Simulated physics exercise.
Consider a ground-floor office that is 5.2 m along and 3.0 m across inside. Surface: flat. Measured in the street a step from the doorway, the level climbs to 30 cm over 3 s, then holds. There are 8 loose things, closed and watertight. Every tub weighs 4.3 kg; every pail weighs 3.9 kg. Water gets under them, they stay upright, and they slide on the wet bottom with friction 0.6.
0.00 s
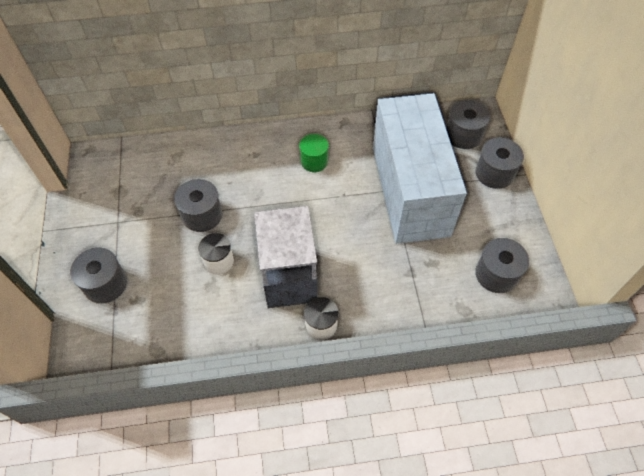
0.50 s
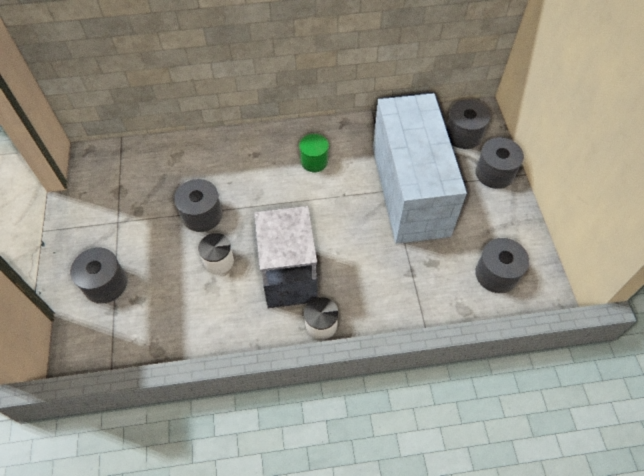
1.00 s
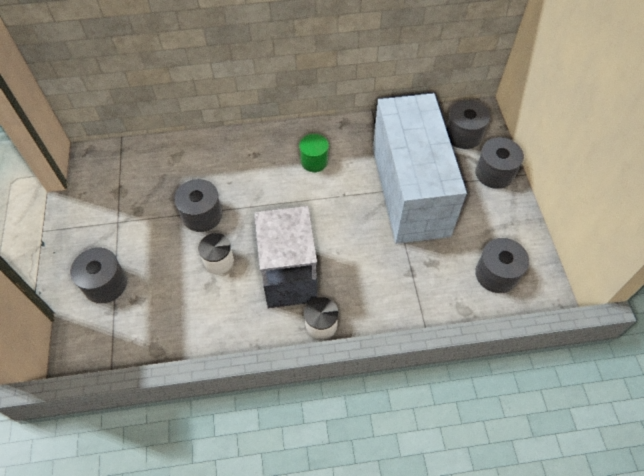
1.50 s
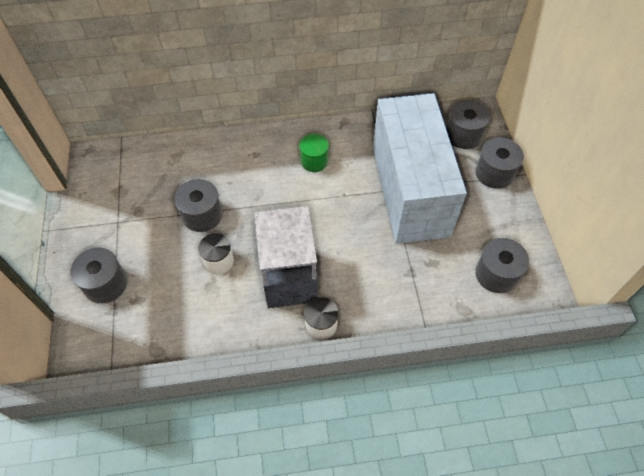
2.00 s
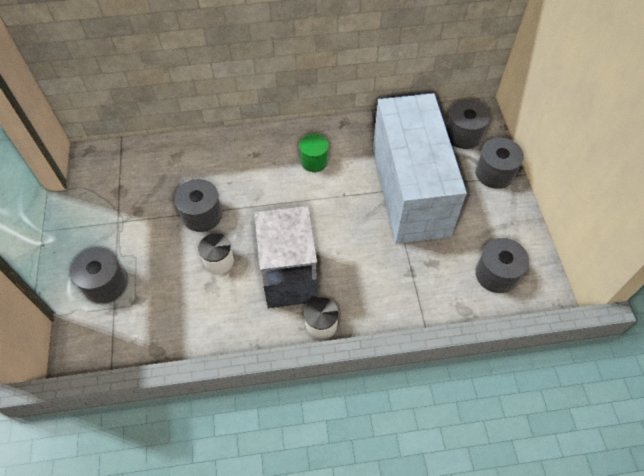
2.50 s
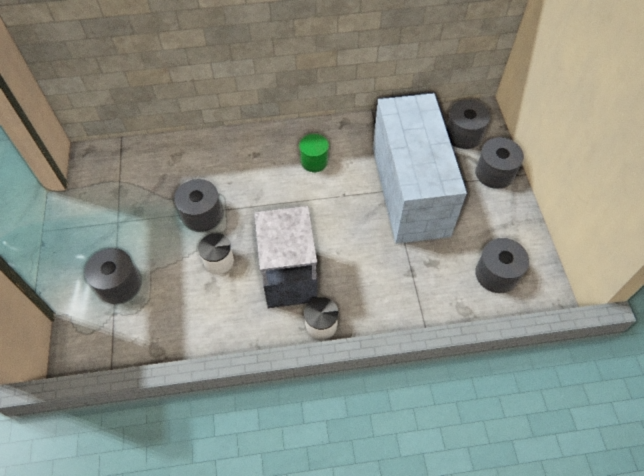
Water rising over brick paving outside a walled room, then spreading in through the left opening and shifting one dark cylinder.
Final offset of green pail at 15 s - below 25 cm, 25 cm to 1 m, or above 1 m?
Above 1 m.
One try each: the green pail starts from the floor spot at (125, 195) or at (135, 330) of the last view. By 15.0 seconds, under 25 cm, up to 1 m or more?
Try one: Large displacement; try two: Moderate displacement.
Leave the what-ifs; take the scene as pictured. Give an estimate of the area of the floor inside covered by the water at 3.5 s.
Near 7.0 m2 in all.
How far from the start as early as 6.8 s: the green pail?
About 200 cm out of place.
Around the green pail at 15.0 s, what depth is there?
Somewhere close to 23 cm.
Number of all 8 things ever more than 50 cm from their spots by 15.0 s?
The answer here is 8.
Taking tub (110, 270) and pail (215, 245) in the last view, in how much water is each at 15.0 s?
Depths: Near 26 cm, then near 28 cm.
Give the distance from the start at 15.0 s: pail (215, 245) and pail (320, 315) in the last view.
Net displacement, in order: 300 cm; 40 cm.
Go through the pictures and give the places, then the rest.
The green pail at (314, 145) rests on the ground; 0.0 m2 under water; 0 of 8 have shifted, in the first frame.
The green pail at (314, 145) rests on the ground; 0.0 m2 under water; 0 of 8 have shifted, in the second frame.
The green pail at (314, 145), on the bottom; water covers 0.0 m2; 0 of 8 have shifted, in the third frame.
The green pail at (314, 145) rests on the ground; water covers 0.0 m2; 0 of 8 have shifted, in the fourth frame.
The green pail at (314, 145), on the bottom; 0.7 m2 under water; 0 of 8 have shifted, in the fifth frame.
The green pail at (314, 145), on the bottom; water covers 1.7 m2; 1 of 8 have shifted, in the sixth frame.
After 3.5 s the green pail is near (314, 145), 0.0 m from its start, aground; 0 afloat.
After 6.8 s the green pail is near (480, 159), 1.8 m from its start, afloat; 8 afloat.
After 11.0 s the green pail is near (467, 108), 1.8 m from its start, afloat; 8 afloat.
After 15.0 s the green pail is near (502, 142), 2.0 m from its start, afloat; 8 afloat.
